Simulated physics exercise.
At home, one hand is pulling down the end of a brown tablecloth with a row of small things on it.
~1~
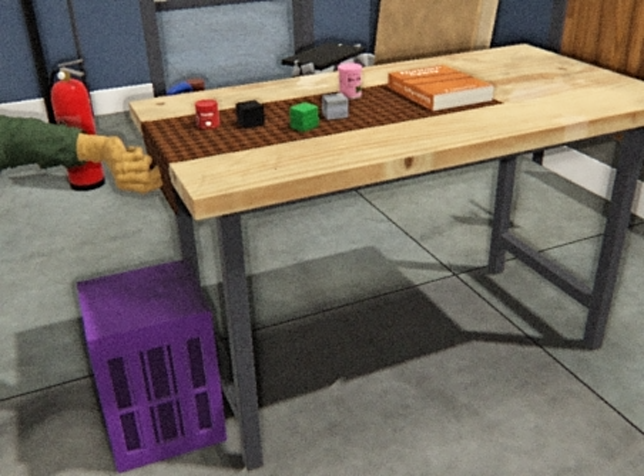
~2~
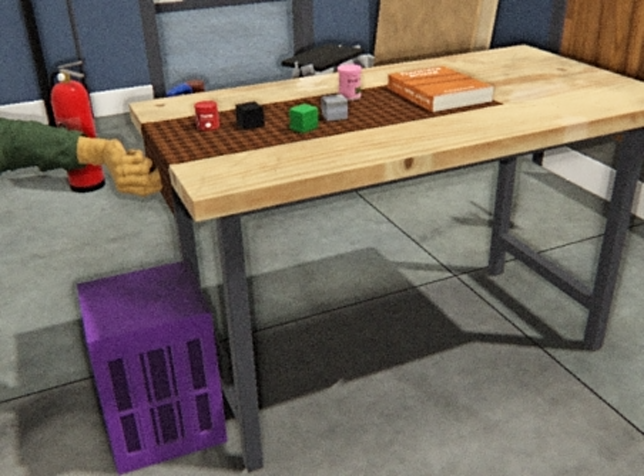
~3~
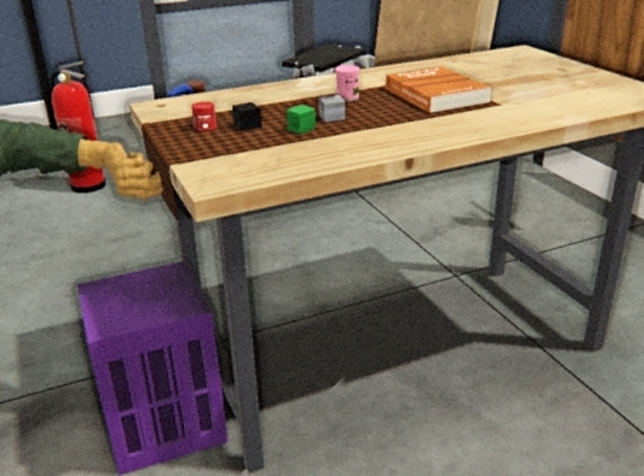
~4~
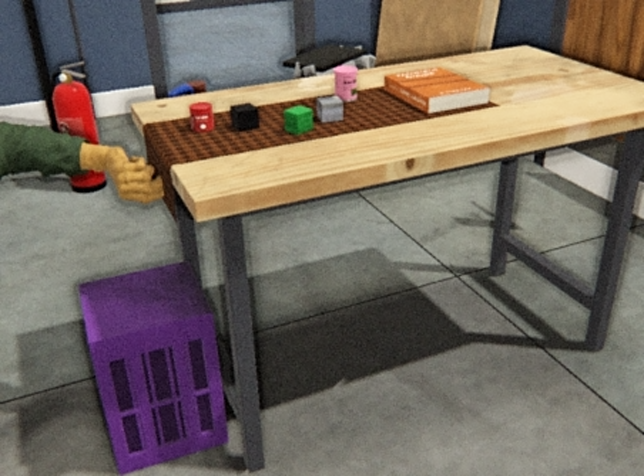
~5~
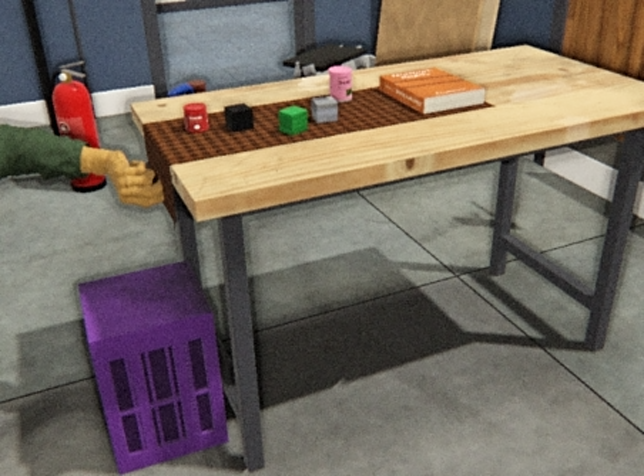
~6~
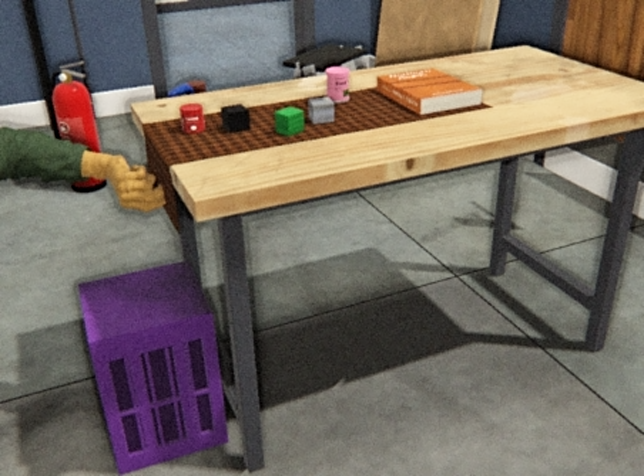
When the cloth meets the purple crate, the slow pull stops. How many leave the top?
Two items fall.
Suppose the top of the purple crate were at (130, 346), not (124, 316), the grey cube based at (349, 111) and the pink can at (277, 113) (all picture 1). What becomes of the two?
The grey cube remains up, the pink can goes over.
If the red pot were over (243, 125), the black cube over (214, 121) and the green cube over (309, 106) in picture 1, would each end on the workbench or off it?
Short version: Red pot drops, black cube drops, green cube stays.
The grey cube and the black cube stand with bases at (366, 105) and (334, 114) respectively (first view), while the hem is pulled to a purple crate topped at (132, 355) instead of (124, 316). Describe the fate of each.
Looks like the grey cube hangs in there, and the black cube hangs in there.
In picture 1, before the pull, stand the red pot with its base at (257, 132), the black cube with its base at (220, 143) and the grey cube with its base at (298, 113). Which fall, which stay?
Red pot: Goes. Black cube: Goes. Grey cube: Stays.
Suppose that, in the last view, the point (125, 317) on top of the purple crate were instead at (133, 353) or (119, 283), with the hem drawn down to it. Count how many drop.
Then 3 and 1.
Soon after, hem near (171, 265); red pot gone.
Then, hem on the crate; red pot and black cube gone.
At rest, hem on the crate; red pot and black cube gone. It carries off two.
